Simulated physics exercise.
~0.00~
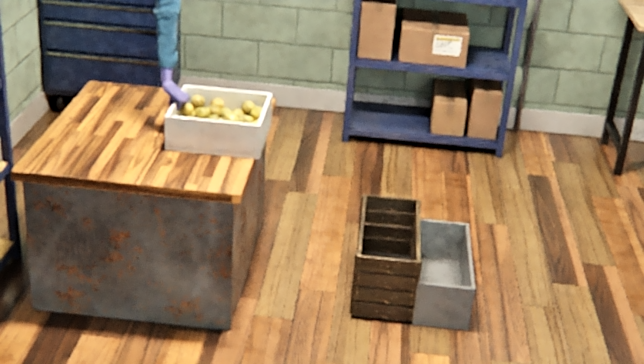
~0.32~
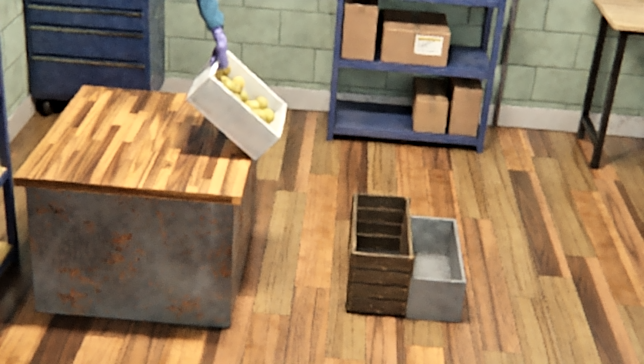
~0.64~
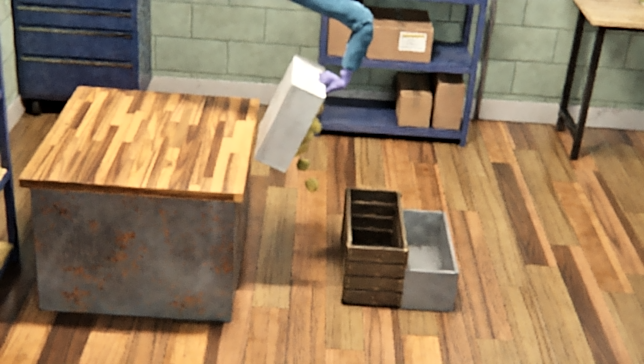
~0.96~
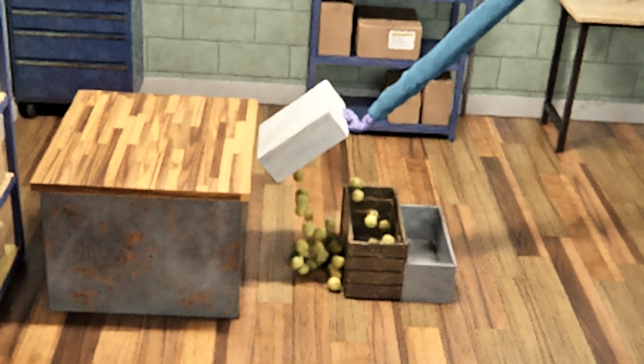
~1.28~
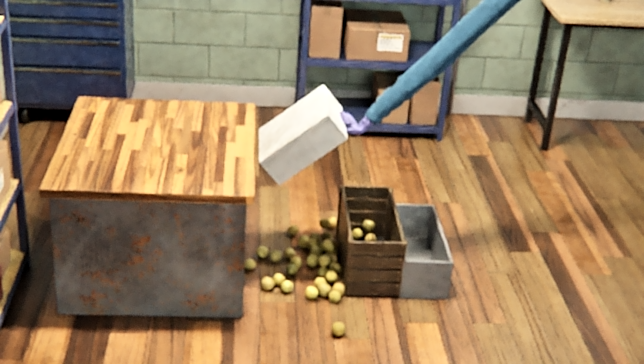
The clip shows a robotic arm lifting a white box of yellowish-green apples off a wooden-topped bench and tipping it steeply beside the bench, spilling the apples down until some land in the dark tote while most scatter across the floor short of it, leaving the grey bin empty.
